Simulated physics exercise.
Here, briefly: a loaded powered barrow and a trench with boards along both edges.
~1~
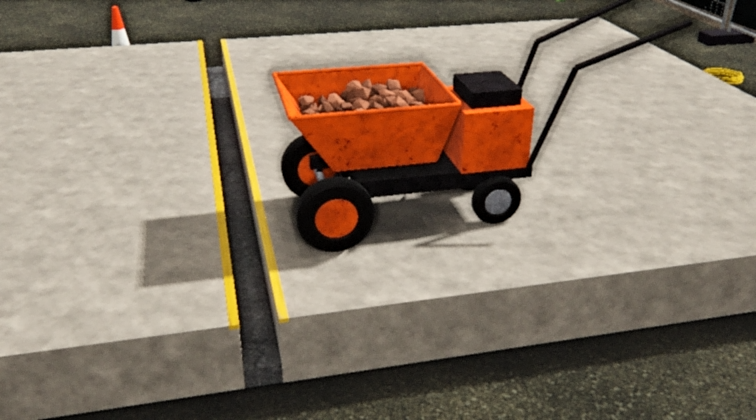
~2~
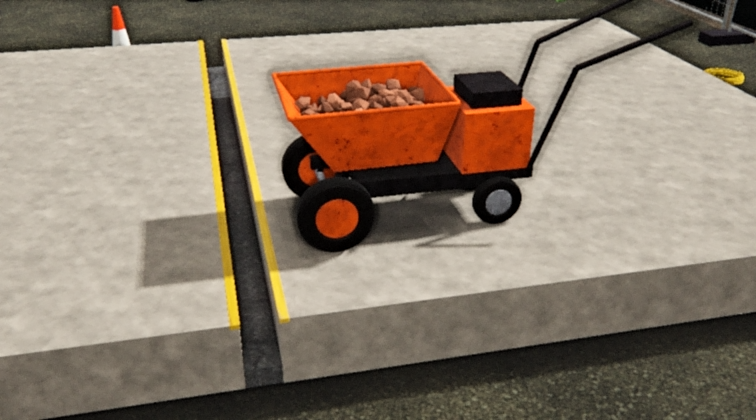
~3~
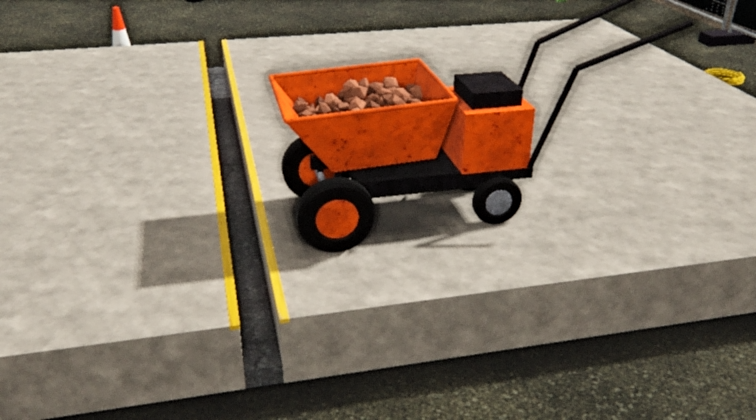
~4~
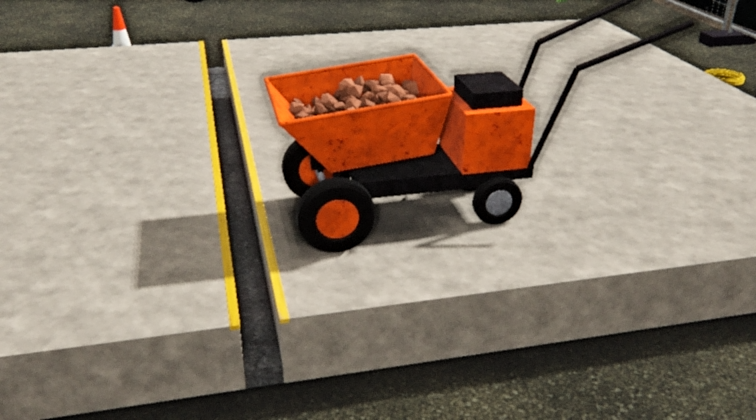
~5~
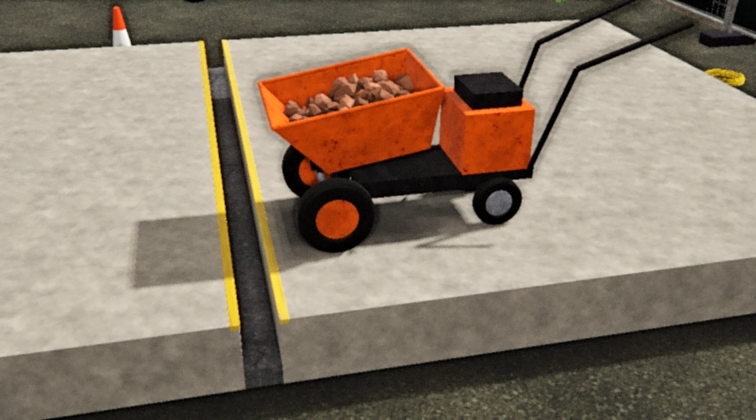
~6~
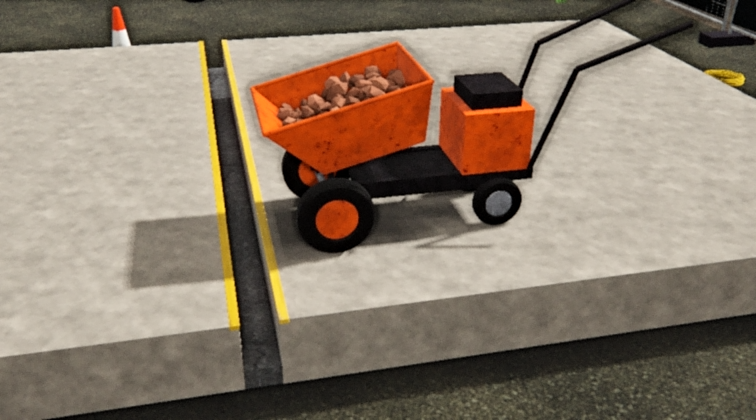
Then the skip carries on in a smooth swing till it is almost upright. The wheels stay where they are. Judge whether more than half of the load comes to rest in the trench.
The greater part of the load will drop clear of the trench.
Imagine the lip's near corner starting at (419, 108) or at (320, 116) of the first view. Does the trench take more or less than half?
The first try ends with the lesser portion between the edges, the second with the lesser portion.
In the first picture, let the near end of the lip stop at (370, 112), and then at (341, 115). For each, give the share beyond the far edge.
10 % and 20 %.
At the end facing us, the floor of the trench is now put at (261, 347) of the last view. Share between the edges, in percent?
Roughly 0 in a hundred.
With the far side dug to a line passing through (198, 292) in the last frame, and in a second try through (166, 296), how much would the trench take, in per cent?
The first case gives around 40 percent, and the second around 90 percent.
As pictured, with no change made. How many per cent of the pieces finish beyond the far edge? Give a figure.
Roughly 70 in a hundred.
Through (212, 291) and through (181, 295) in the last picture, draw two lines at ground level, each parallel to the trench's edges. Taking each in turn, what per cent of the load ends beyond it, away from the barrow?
That's 60 in a hundred for the first and 40 in a hundred for the second.
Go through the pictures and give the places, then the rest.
The first frame shows lip of the skip at (291, 119), level; top of the load at (388, 107), lumps of rubble; first edge of the trench at (276, 282); far edge at (229, 287), the trench under half as wide as the skip, and about as deep as wide.
The second frame shows lip of the skip at (290, 119), level; top of the load at (388, 107).
The third frame shows lip of the skip at (286, 121), tipped barely; top of the load at (385, 105).
The fourth frame shows lip of the skip at (281, 124), tipped barely; top of the load at (381, 103).
The fifth frame shows lip of the skip at (274, 129), tipped a little; top of the load at (375, 100).
The sixth frame shows lip of the skip at (265, 135), tipped a little; top of the load at (367, 97); first edge of the trench at (276, 283); far edge at (230, 288).
Soon after the last picture, skip tipped steeply; all in the skip.
A little later, skip tipped right over; nearly all in the skip; a small part beyond it; a stray few falling.
Later still, skip tipped right over; about a third in the skip; about two thirds beyond it.
By the end, skip tipped right over; about a quarter in the skip; a stray few in or heaped over the trench; about two thirds beyond it.
